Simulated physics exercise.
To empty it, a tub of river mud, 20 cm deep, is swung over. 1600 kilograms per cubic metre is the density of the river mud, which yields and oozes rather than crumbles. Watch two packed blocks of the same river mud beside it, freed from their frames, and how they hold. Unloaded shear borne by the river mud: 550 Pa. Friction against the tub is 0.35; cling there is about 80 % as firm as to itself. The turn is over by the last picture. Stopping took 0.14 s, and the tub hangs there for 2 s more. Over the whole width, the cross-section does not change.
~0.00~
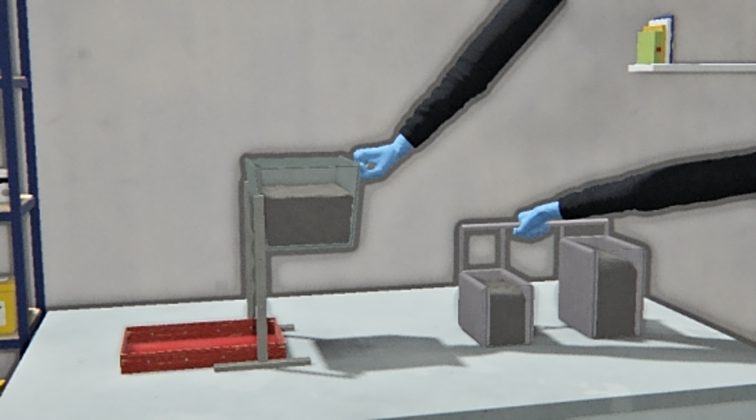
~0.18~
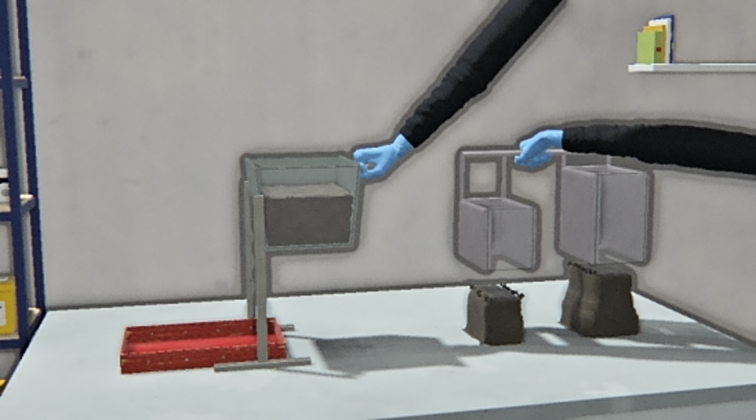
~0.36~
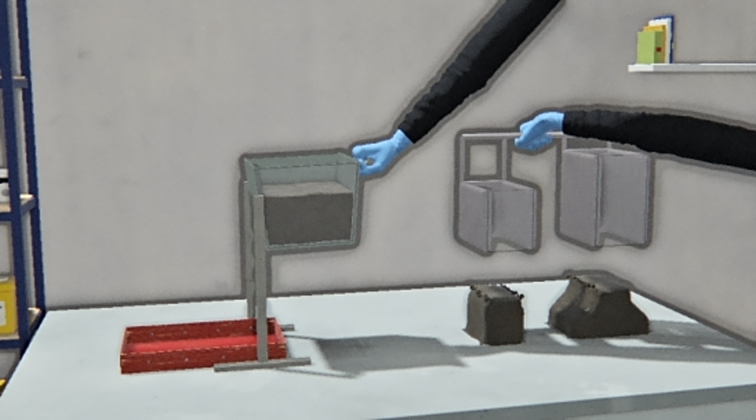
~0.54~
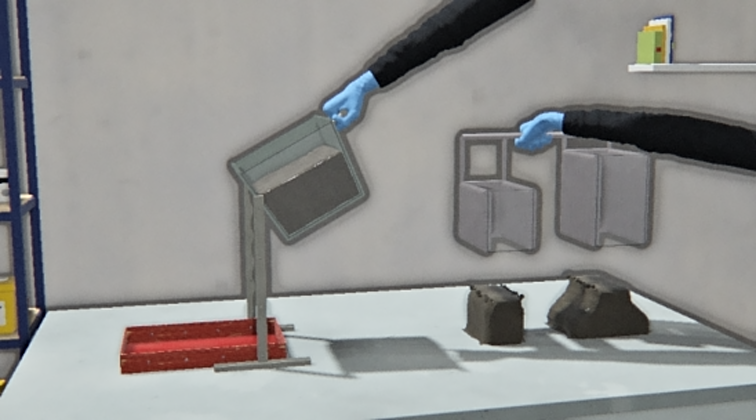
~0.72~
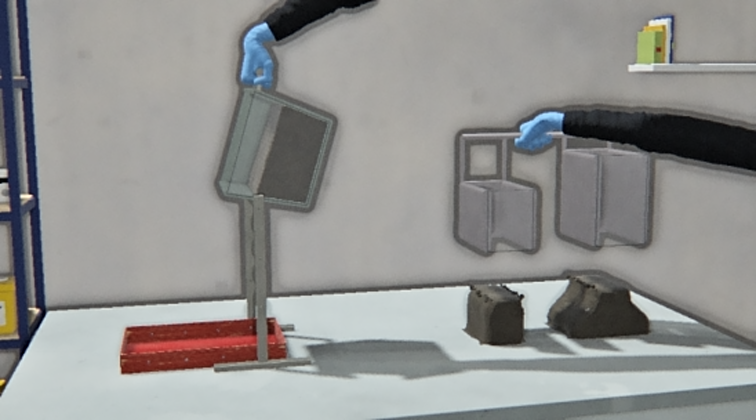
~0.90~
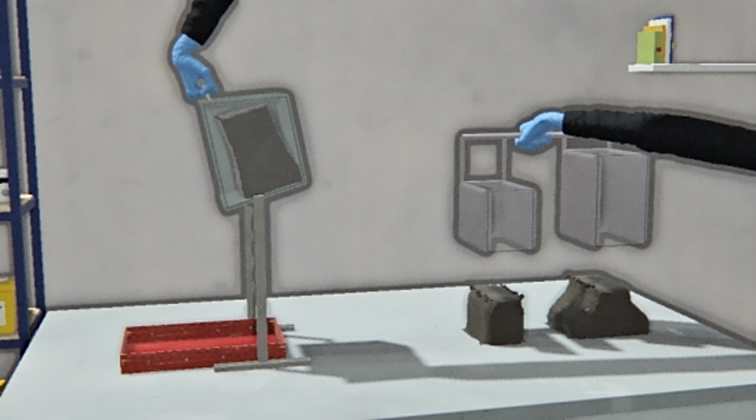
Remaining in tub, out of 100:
0 out of 100.
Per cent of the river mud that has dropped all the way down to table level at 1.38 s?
About 60 per cent.
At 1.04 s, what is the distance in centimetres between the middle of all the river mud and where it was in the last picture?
Displacement noted: Approx. 9 cm... about that.
After 1.04 s, the tub is at 101 degrees and holds 71 %.
After 1.21 s, the tub is at 101 degrees and holds 33 %.
After 1.38 s, the tub is at 101 degrees and holds 24 %.
After 1.55 s, the tub is at 101 degrees and holds 17 %.
After 2.90 s, the tub is at 101 degrees and holds 0 %.
